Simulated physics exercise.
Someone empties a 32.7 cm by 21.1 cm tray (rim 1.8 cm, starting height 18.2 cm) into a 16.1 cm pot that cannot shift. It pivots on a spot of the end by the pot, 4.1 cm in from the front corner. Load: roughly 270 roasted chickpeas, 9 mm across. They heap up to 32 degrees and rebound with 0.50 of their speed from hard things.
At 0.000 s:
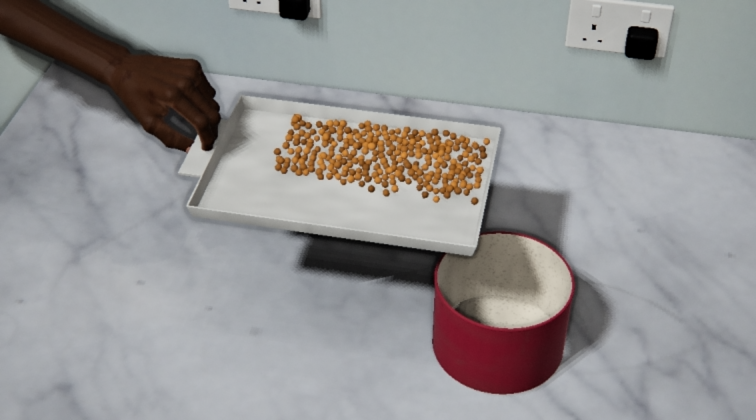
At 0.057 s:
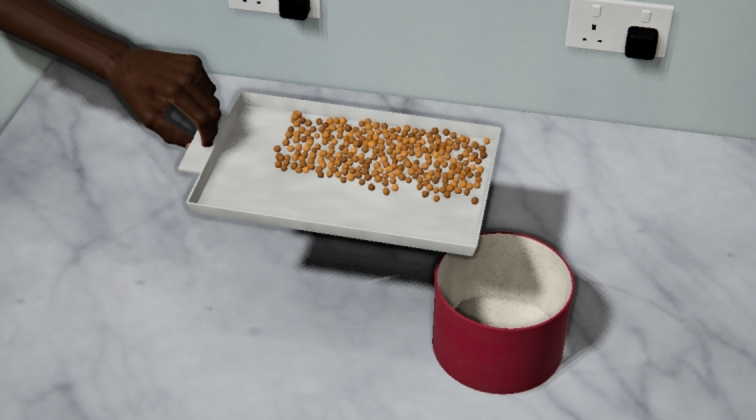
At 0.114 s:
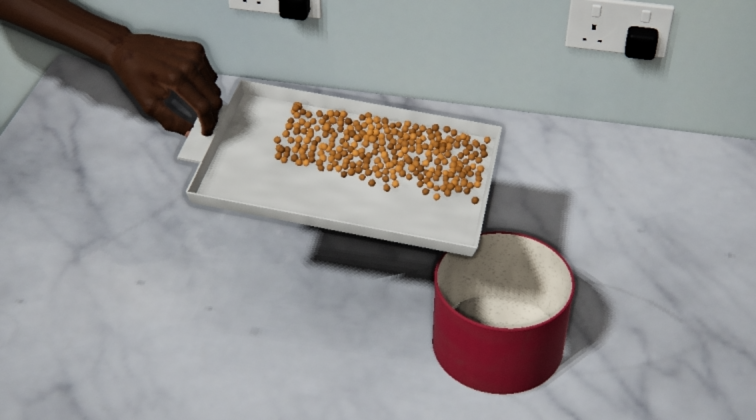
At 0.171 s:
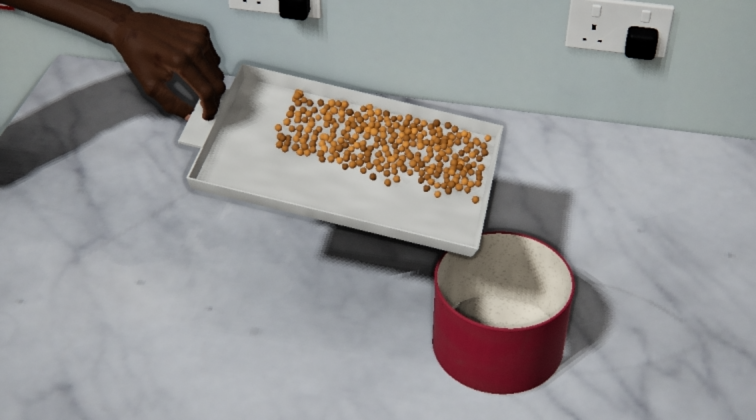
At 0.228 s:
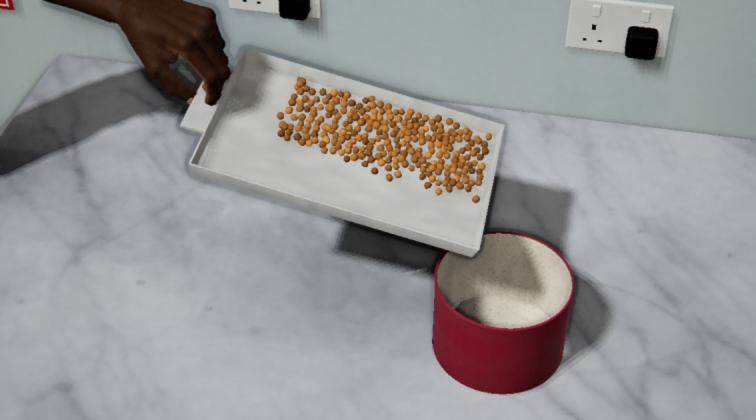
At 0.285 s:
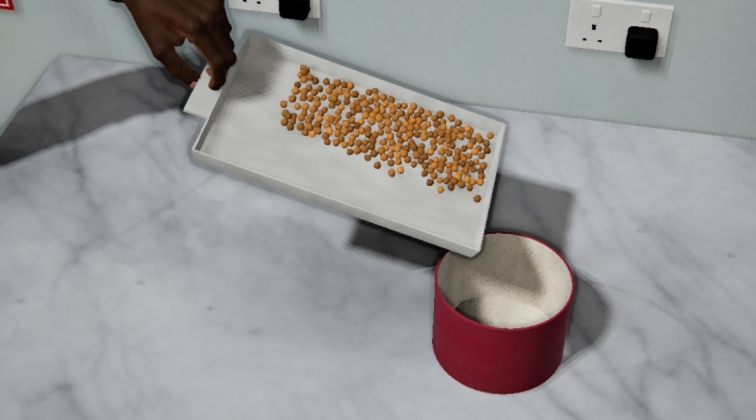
A hand at the upper left grips the end of a pale rectangular tray of small orange-brown roasted chickpeas, seen from above on a grey-veined white marble worktop. A red pot with a cream inside stands at the lower right, below black plugs in white wall sockets. The hand raises the tray's left end, gradually slanting it down toward the pot, while the view stays still.
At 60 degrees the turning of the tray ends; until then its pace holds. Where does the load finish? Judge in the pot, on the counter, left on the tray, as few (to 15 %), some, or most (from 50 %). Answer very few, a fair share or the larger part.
In the pot: Very few; on the counter: Very few; left on the tray: The larger part.
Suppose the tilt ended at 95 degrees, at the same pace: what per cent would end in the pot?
Then about 75 per cent.
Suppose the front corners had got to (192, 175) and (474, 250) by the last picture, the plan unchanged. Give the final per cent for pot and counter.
Pot 10, counter 5.
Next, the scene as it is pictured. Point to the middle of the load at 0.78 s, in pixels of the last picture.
At about (467, 157).
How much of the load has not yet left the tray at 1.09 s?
Some 95 per cent of the load.
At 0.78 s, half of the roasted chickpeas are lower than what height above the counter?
Roughly 24 cm.
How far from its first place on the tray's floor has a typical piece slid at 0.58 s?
Roughly 5 cm.
After 0.58 s, tilt 38 degrees; the tray holds 100 %, the pot 0 %.
After 0.78 s, tilt 52 degrees; the tray holds 100 %, the pot 0 %.
Then, at 1.09 s, tilt 60 degrees; the tray holds 95 %, the pot 5 %.
In the end, at 1.7 s, pot 5 %, counter 0 %, tray 95 %.
